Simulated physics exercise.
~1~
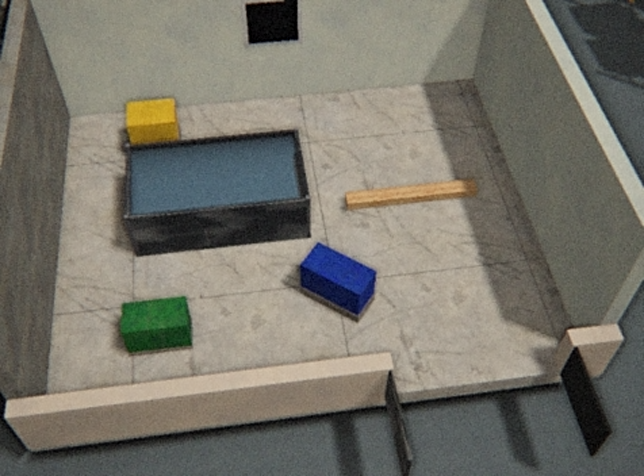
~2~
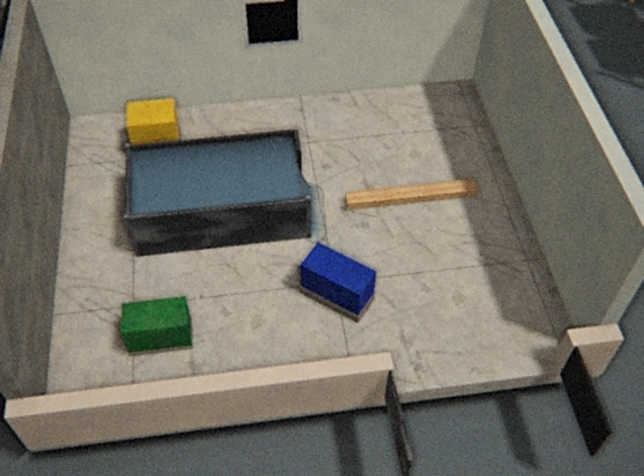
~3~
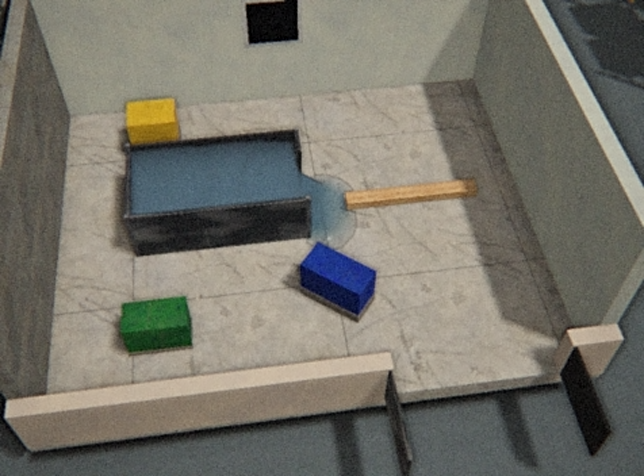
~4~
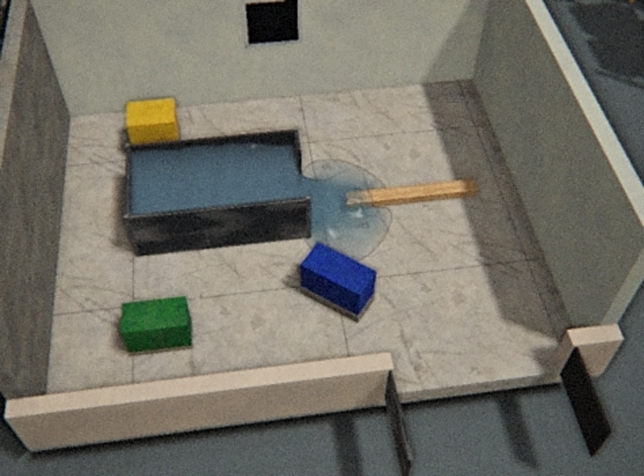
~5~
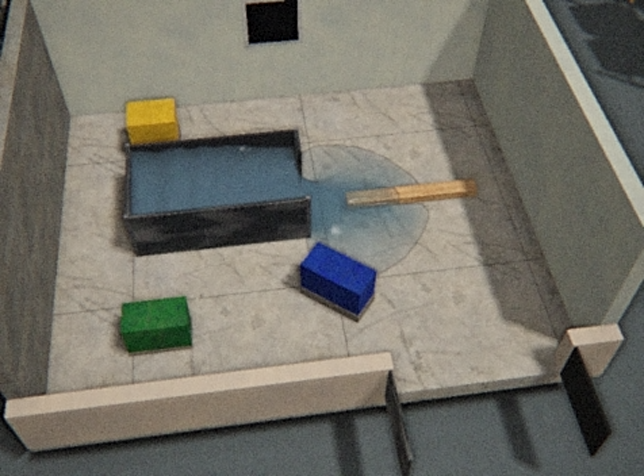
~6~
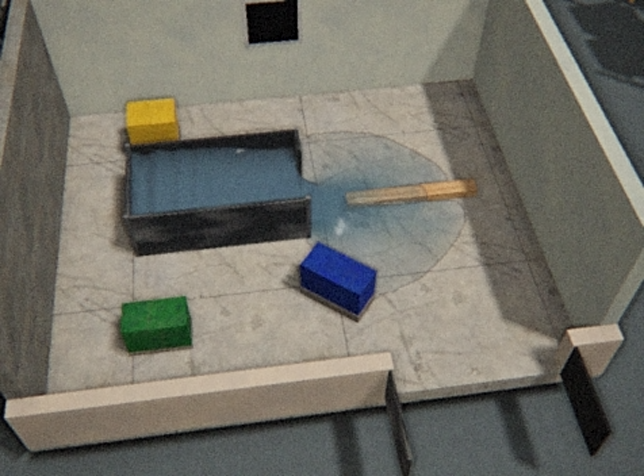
A dark tank of water opens at its right side and water spreads rightward across the floor.
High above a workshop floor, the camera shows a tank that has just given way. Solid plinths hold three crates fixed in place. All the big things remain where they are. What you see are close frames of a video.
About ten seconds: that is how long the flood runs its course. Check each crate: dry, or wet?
Checked: Yellow crate dry, blue crate dry, green crate dry.
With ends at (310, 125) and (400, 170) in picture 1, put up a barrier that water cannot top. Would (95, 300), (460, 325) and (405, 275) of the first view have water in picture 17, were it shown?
Outcome by spot, in order - unwatered, watered, watered.
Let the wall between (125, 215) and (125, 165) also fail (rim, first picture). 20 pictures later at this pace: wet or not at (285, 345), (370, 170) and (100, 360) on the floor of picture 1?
Spot one inundated, spot two spared, spot three inundated.
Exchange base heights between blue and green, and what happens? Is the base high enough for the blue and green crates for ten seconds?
Well, the blue crate stays unflooded and the green crate stays unflooded.
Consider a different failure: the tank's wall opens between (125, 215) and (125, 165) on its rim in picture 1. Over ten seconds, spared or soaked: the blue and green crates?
The blue crate is reached, the green crate is reached.
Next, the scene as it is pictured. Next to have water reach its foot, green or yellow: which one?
My pick is the yellow crate.
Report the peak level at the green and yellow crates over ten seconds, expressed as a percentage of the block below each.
The first comes to 20 per cent and the second to 50 per cent.
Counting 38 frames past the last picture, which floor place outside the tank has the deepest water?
I'd point to about (342, 202).
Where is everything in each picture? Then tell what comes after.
In the first frame, still water in the tank at (216, 175).
In the second frame, the front is at (312, 241), out from the gap at (302, 201).
In the third frame, the front is at (346, 188), out from the gap at (302, 201).
In the fourth frame, water pours out at (302, 202) and has run to (378, 184).
In the fifth frame, water pours out at (302, 202) and has run to (423, 213).
In the sixth frame, the front is at (459, 221), out from the gap at (302, 202).
A moment on, water covers 35 % of the floor; the yellow crate not reached, the blue crate water round its plinth, the green crate not reached.
Next, water covers 45 % of the floor; the yellow crate not reached, the blue crate water round its plinth, the green crate not reached.
Then, water covers 45 % of the floor; the yellow crate not reached, the blue crate water round its plinth, the green crate not reached.
Later, water covers 60 % of the floor; the yellow crate water round its plinth, the blue crate water round its plinth, the green crate not reached.
In the end, water covers 75 % of the floor; the yellow crate stayed above the water, the blue crate stayed above the water, the green crate stayed above the water.
